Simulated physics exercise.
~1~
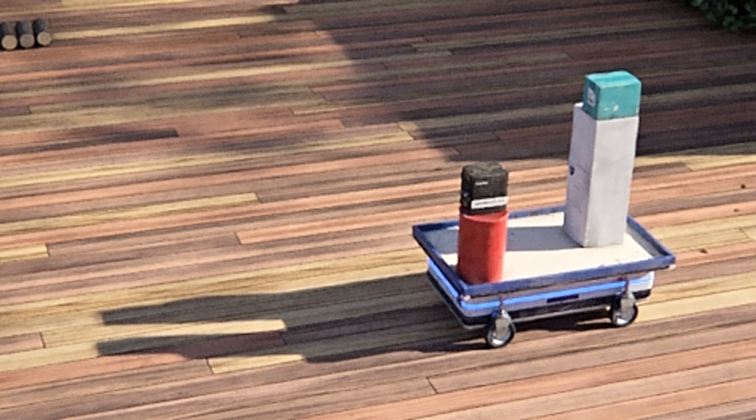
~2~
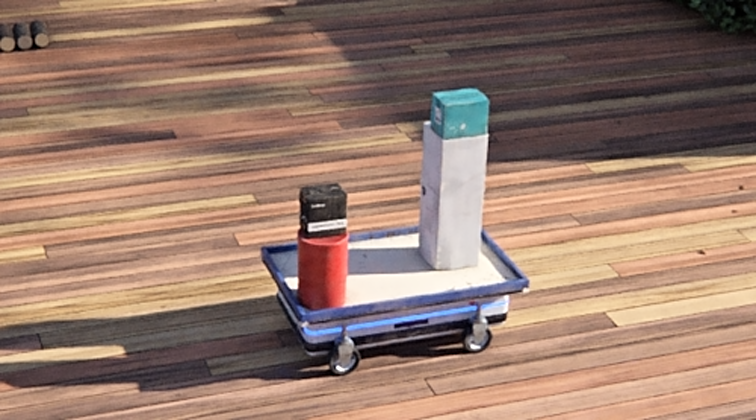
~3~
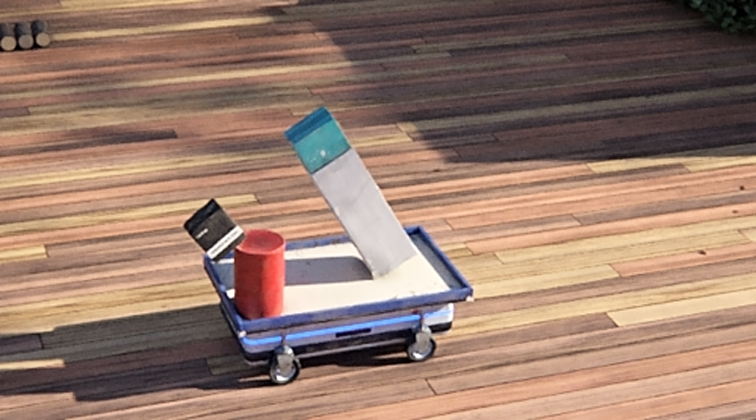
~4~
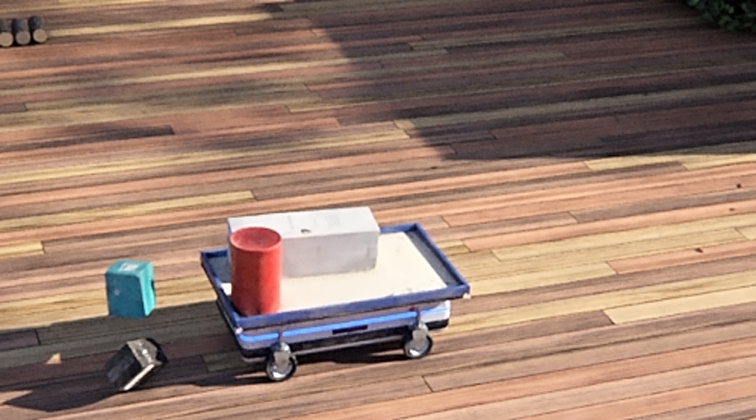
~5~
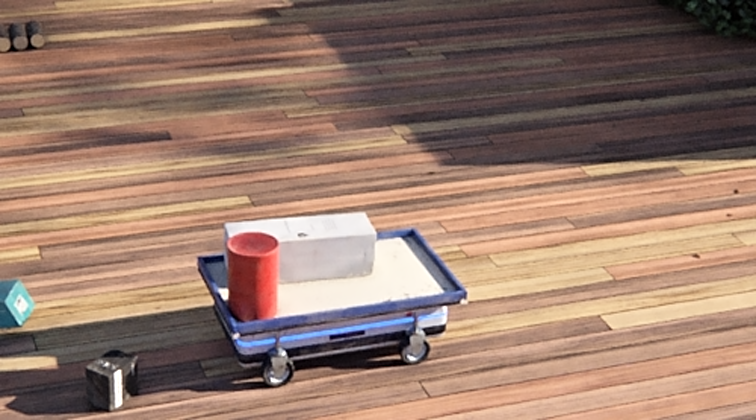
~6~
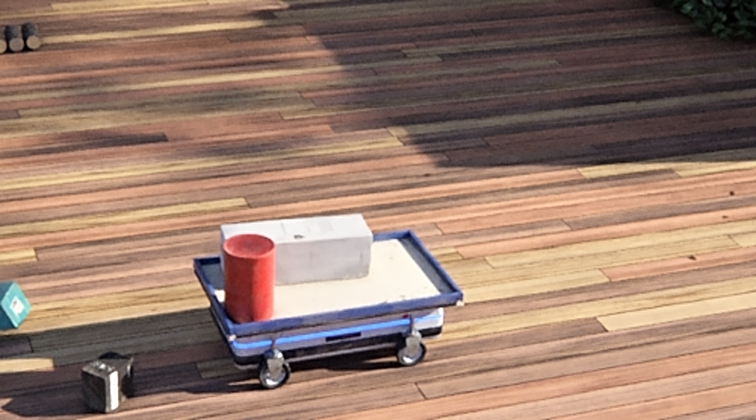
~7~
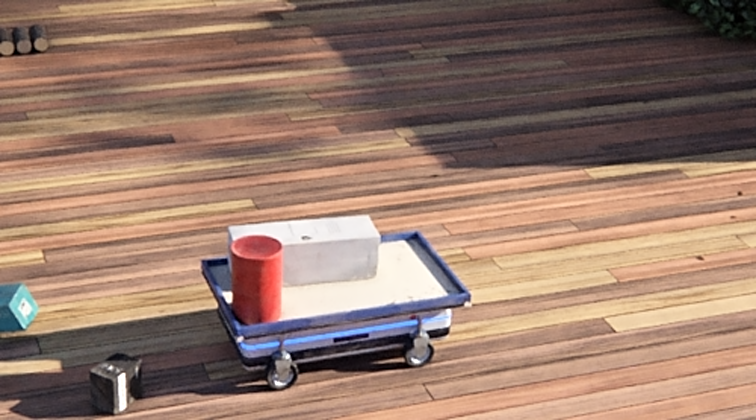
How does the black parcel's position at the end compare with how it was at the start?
At the start the black parcel sits upright on top of the red pail on the cart. By the end it is lying on its side on the wooden planks, to the left of the cart.
